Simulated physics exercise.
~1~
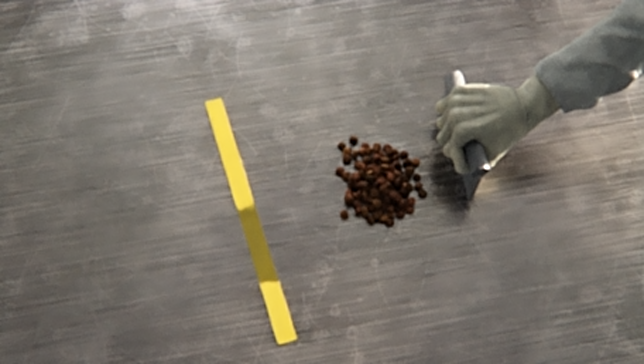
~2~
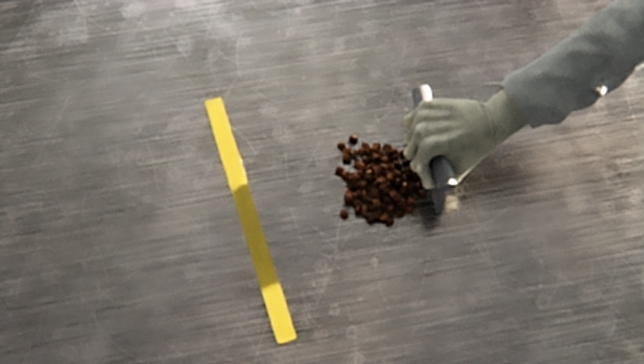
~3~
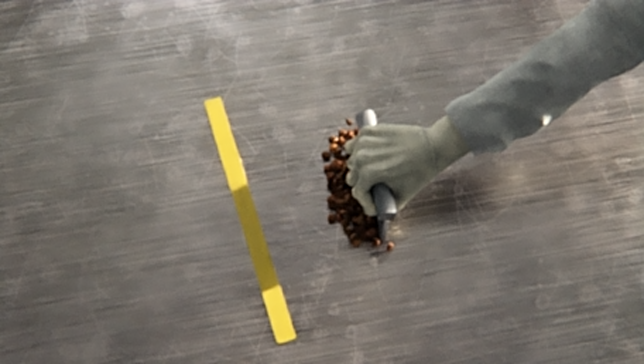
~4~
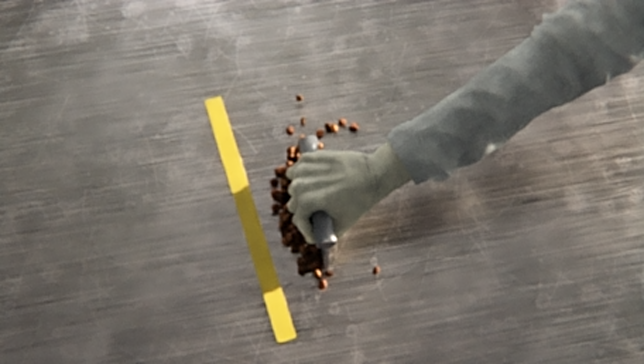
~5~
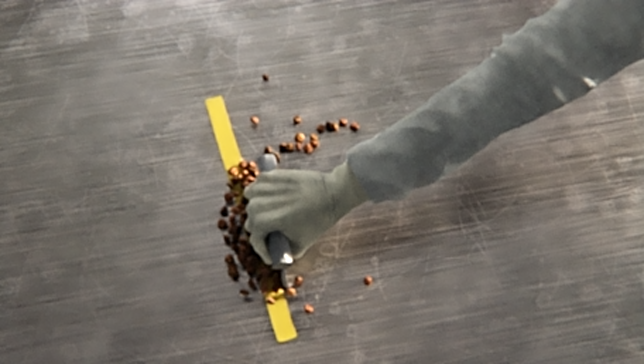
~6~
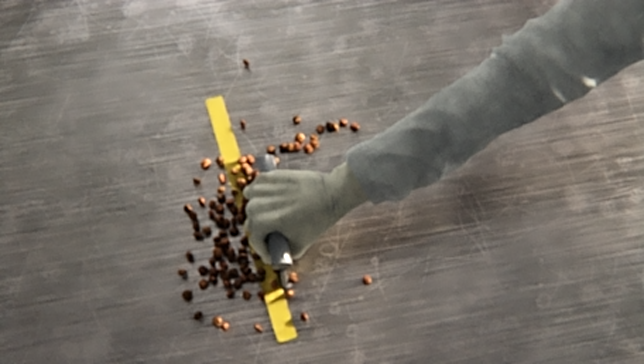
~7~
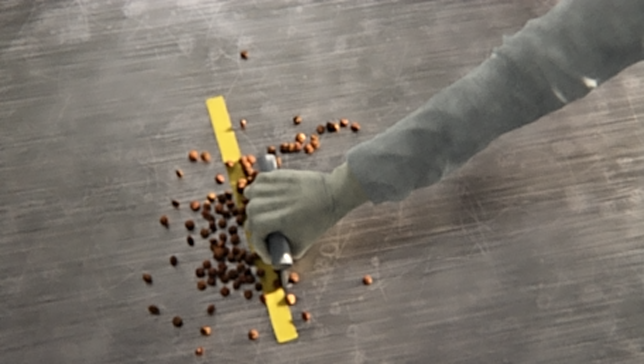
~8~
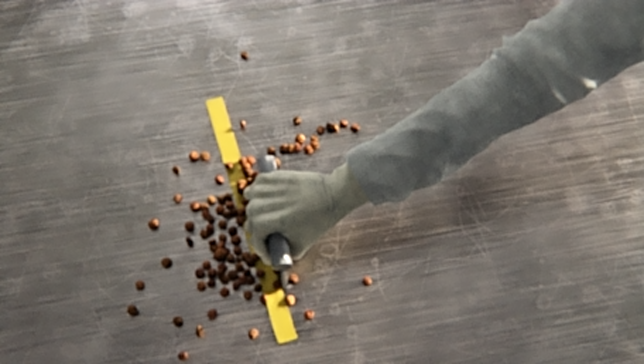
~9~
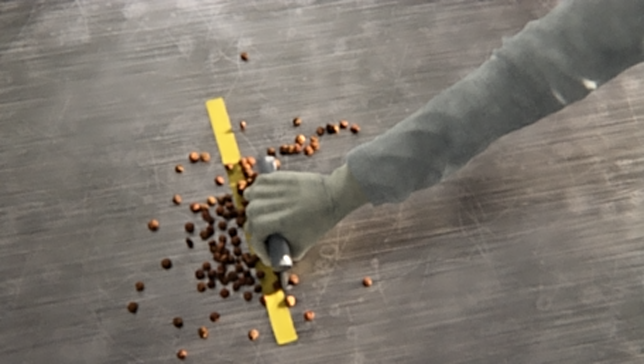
A gloved hand pushes brown pieces left with a scraper, scattering them across a yellow strip.
